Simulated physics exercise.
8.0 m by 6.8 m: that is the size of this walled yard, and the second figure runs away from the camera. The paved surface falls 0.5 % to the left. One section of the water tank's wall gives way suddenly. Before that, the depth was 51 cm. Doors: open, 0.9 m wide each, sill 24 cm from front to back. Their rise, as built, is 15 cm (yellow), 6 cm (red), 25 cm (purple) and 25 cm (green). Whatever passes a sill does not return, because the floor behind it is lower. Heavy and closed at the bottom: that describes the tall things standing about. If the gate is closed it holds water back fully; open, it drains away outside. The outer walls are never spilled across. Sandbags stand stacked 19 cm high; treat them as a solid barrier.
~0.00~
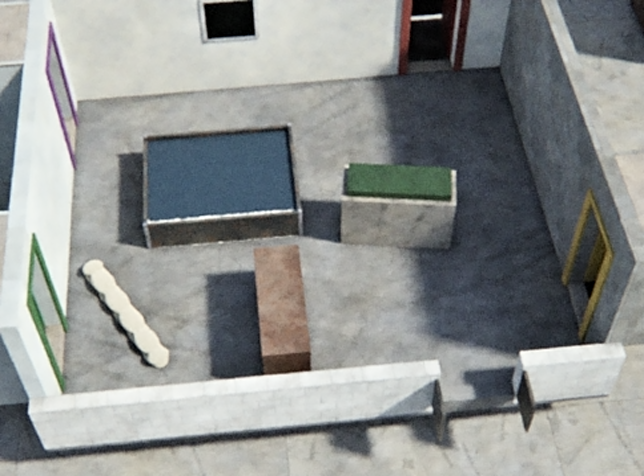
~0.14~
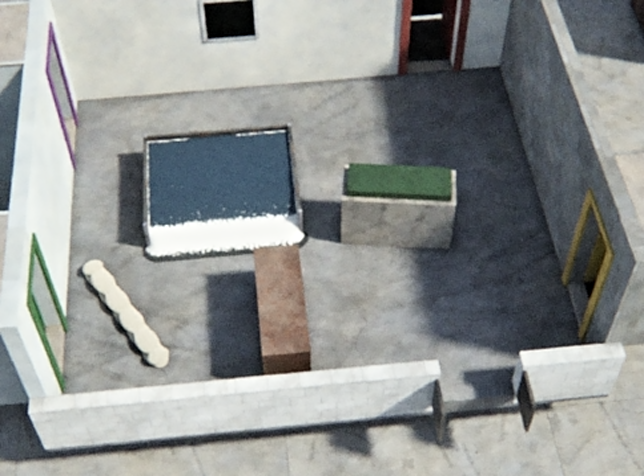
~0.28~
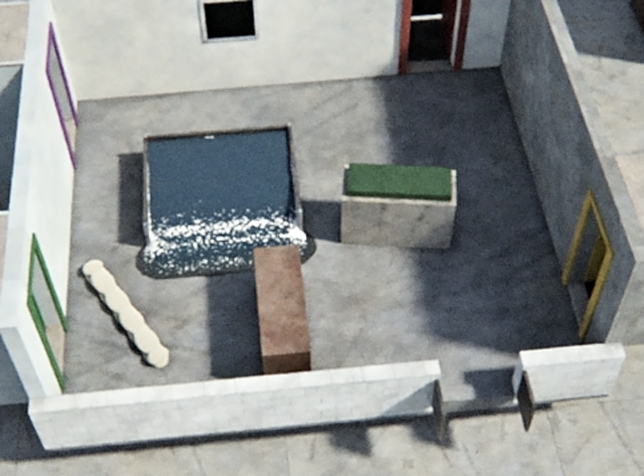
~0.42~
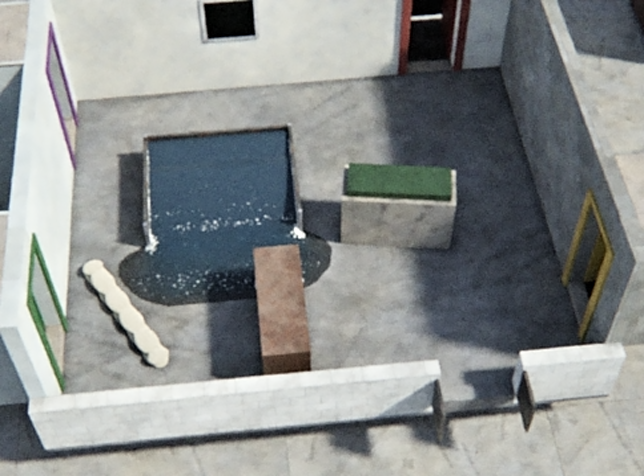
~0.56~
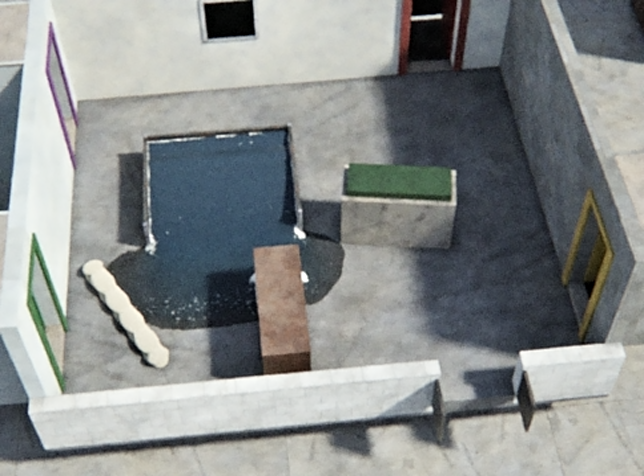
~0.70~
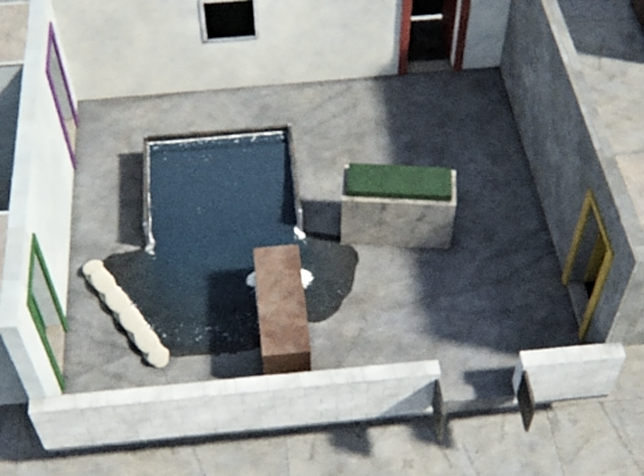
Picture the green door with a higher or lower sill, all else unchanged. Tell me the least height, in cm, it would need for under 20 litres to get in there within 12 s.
You would need roughly 12.5 cm.
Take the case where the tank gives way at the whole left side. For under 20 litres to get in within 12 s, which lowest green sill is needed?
Then the minimum is about 5.5 cm.
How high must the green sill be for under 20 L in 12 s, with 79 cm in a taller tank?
Something near 19 cm should do.
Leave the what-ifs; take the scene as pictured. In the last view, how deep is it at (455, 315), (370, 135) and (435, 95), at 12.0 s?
Taking the spots in order: About 4, 4 and 4 centimetres.
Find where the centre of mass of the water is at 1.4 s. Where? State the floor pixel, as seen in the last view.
Centre estimate: (226, 240) px, approximately.
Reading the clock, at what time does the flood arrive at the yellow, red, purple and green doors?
Yellow at 3.0 s, red at 9.0 s, purple at 4.5 s and green at 2.4 s.
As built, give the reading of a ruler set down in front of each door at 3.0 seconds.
Depths in cm - yellow: 0, red: 0, purple: 0, green: 15.
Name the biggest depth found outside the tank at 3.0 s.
Up to some 30 centimetres, I'd say.
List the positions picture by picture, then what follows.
In the first picture, still water, 51 cm deep, in the water tank at (221, 176); the green door at (49, 321) is dry.
In the second picture, the gap is at (225, 233), the front 0.2 m out at (153, 257); the back of the water tank holds 51 cm.
In the third picture, the gap is at (225, 234), the front 0.6 m out at (157, 275); the back of the water tank holds 51 cm.
In the fourth picture, water pours out at (225, 235) and has run 1.1 m, to (169, 301); about 8 cm deep outside, 51 cm at the back.
In the fifth picture, the gap is at (225, 235), the front 1.6 m out at (185, 324); the back of the water tank holds 49 cm.
In the sixth picture, the gap is at (225, 235), the front 2.1 m out at (178, 351); the back of the water tank holds 43 cm; the green door at (49, 321), 3.3 m from the gap, is still 1.3 m from the nearest water.
After 1.4 s water covers 20 % of the floor, deepest (34 cm) near (269, 276); it has not reached the green door.
After 3.0 s water covers 45 % of the floor, deepest (30 cm) near (207, 400); 15 cm at the green door, 0 litres in over its 25 cm sill.
After 12.0 s water covers 95 % of the floor, deepest (8 cm) near (146, 325); 7 cm at the green door, 0 litres in over its 25 cm sill.
At the green door as built, the water arrived by 2.5 s and peaked near 16 cm at 4.0 s.
With a sill of 10.5 cm, 39 litres would have come in within the 12 s; with 14 cm, 10 litres. So under 20 litres takes about 12.5 cm.
